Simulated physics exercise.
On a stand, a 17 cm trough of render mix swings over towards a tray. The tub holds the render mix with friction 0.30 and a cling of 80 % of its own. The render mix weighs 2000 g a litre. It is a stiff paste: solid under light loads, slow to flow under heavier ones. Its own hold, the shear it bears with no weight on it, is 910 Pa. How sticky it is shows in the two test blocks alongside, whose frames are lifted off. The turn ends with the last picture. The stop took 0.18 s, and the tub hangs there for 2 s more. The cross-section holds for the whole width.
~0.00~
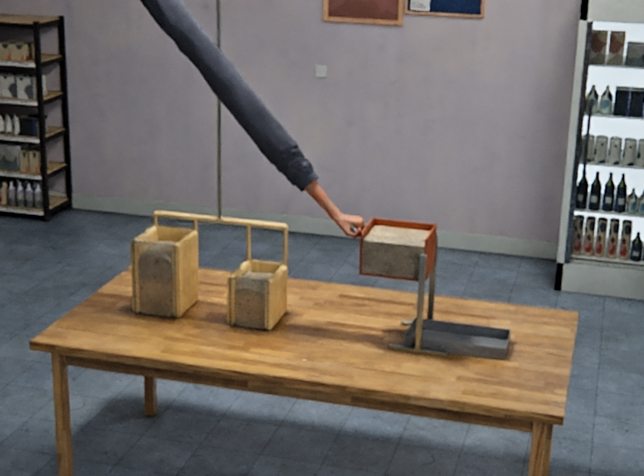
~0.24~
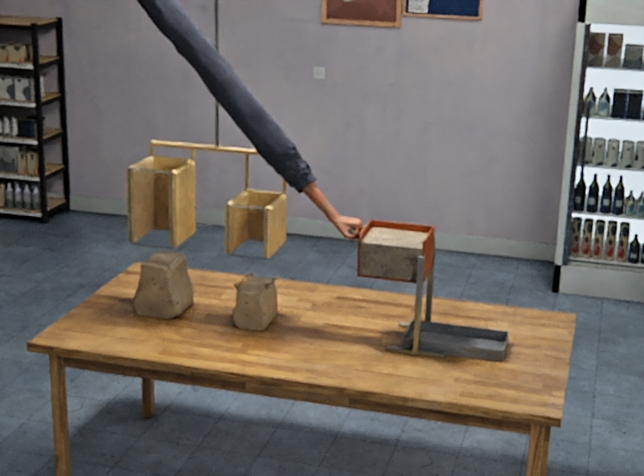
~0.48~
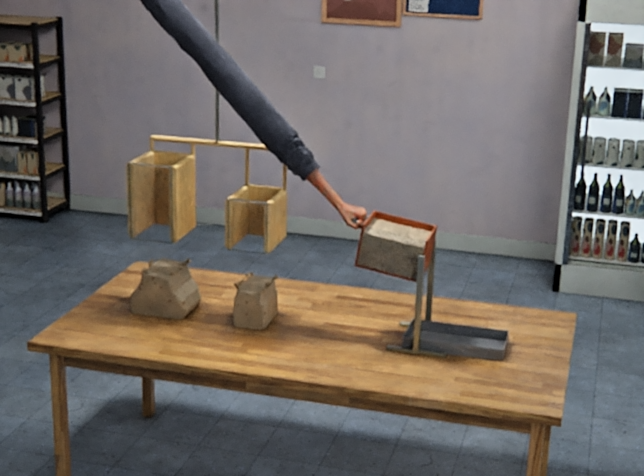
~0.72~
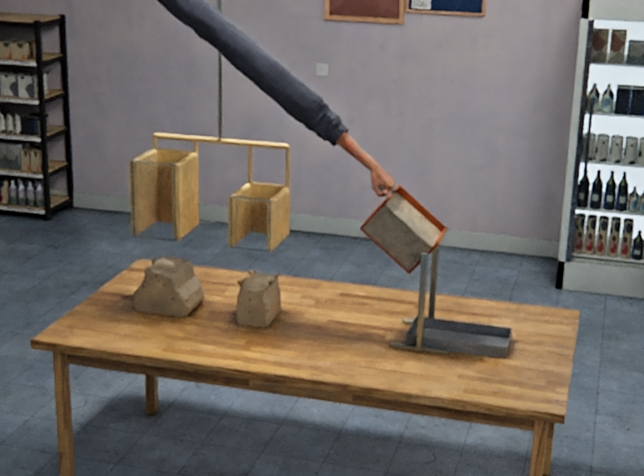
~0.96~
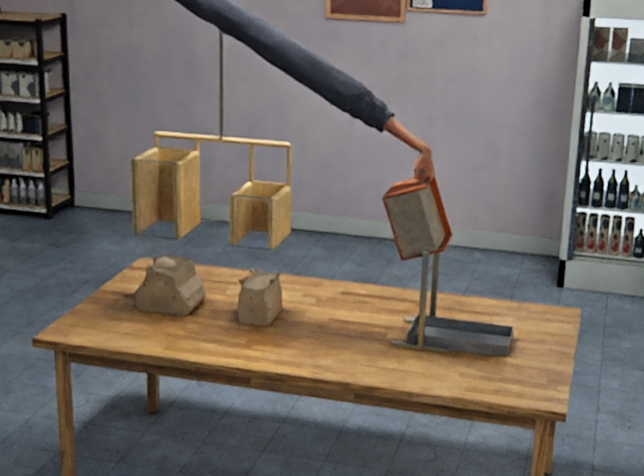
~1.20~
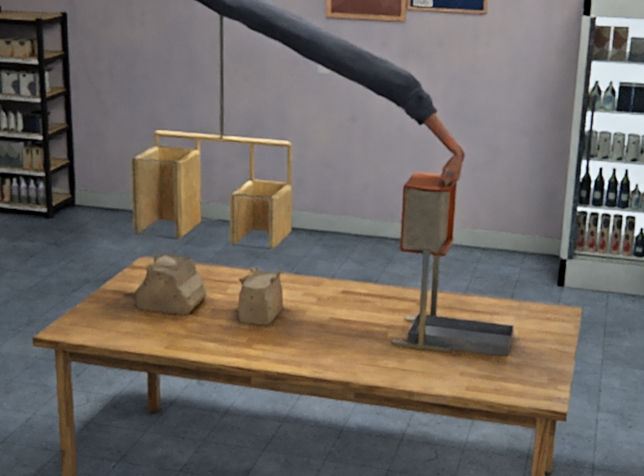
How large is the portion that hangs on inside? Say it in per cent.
Expect roughly 43 %.
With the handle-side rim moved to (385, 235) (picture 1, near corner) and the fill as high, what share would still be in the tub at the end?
Then about 100 %.
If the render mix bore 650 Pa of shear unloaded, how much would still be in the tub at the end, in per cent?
In that case some 45 per cent.
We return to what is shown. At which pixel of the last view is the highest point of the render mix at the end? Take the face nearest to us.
At about (422, 220).
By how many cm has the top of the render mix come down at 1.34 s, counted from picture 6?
Some 2 cm.
By 1.34 s, the tub is at 90 degrees and holds 100 %.
By 1.51 s, the tub is at 90 degrees and holds 88 %.
By 1.68 s, the tub is at 90 degrees and holds 65 %.
By 1.85 s, the tub is at 90 degrees and holds 44 %.
By 3.20 s, at the end, the tub is at 90 degrees and holds 43 %.
